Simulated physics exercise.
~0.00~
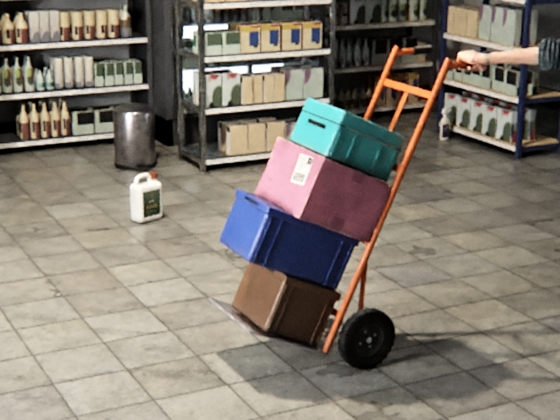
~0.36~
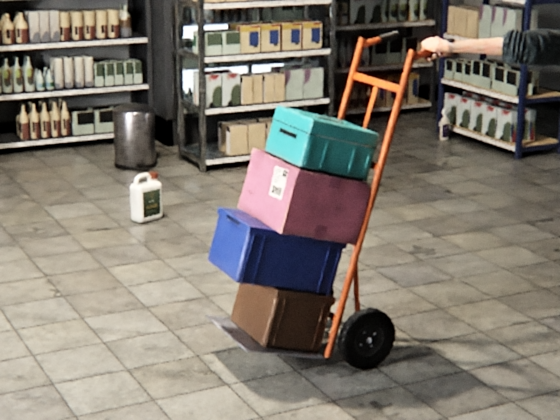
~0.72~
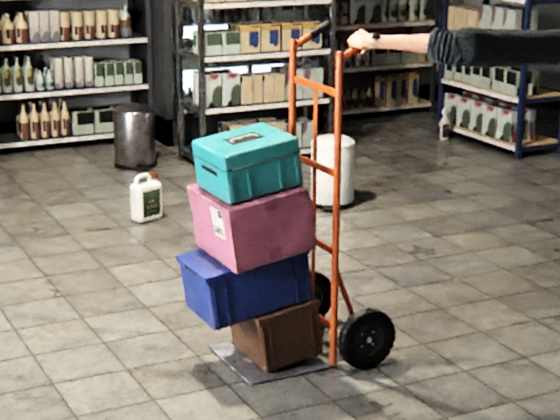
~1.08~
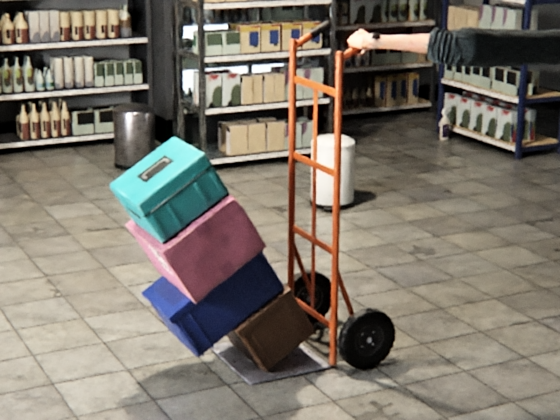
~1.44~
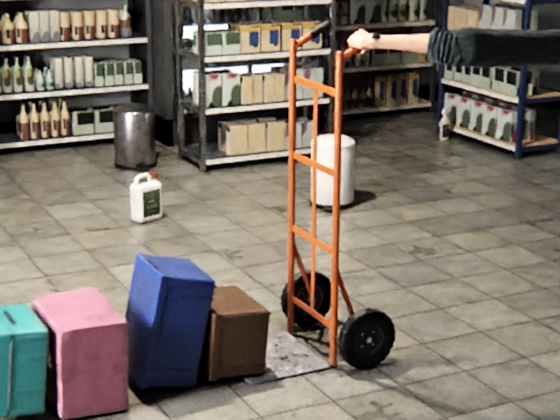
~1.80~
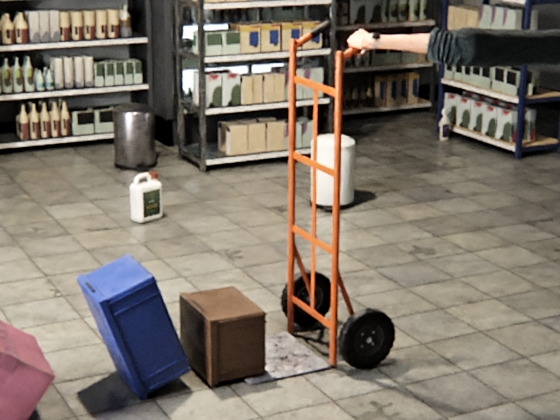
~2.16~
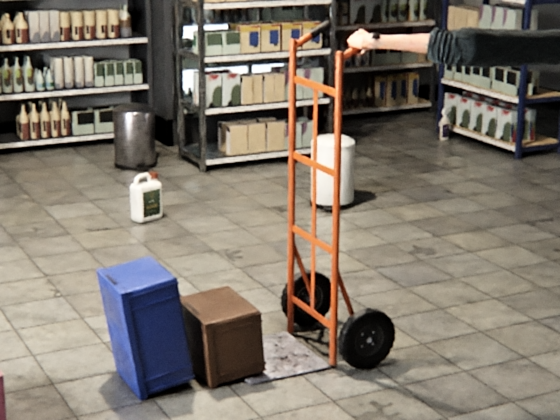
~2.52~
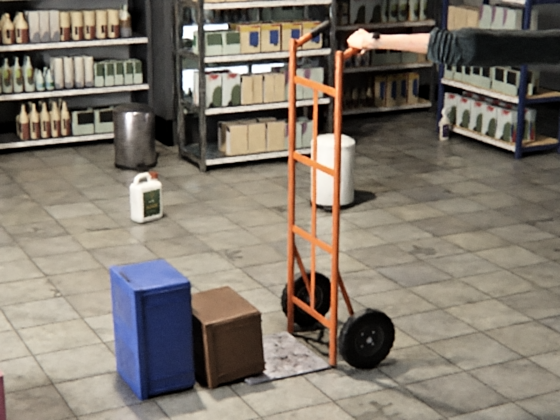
In a storeroom lined with shelves, a hand swung a loaded orange sack truck upright, and its four stacked boxes toppled off to the left, the turquoise and pink ones tumbling mostly out of view while the blue and brown ones settled tipped beside the plate.
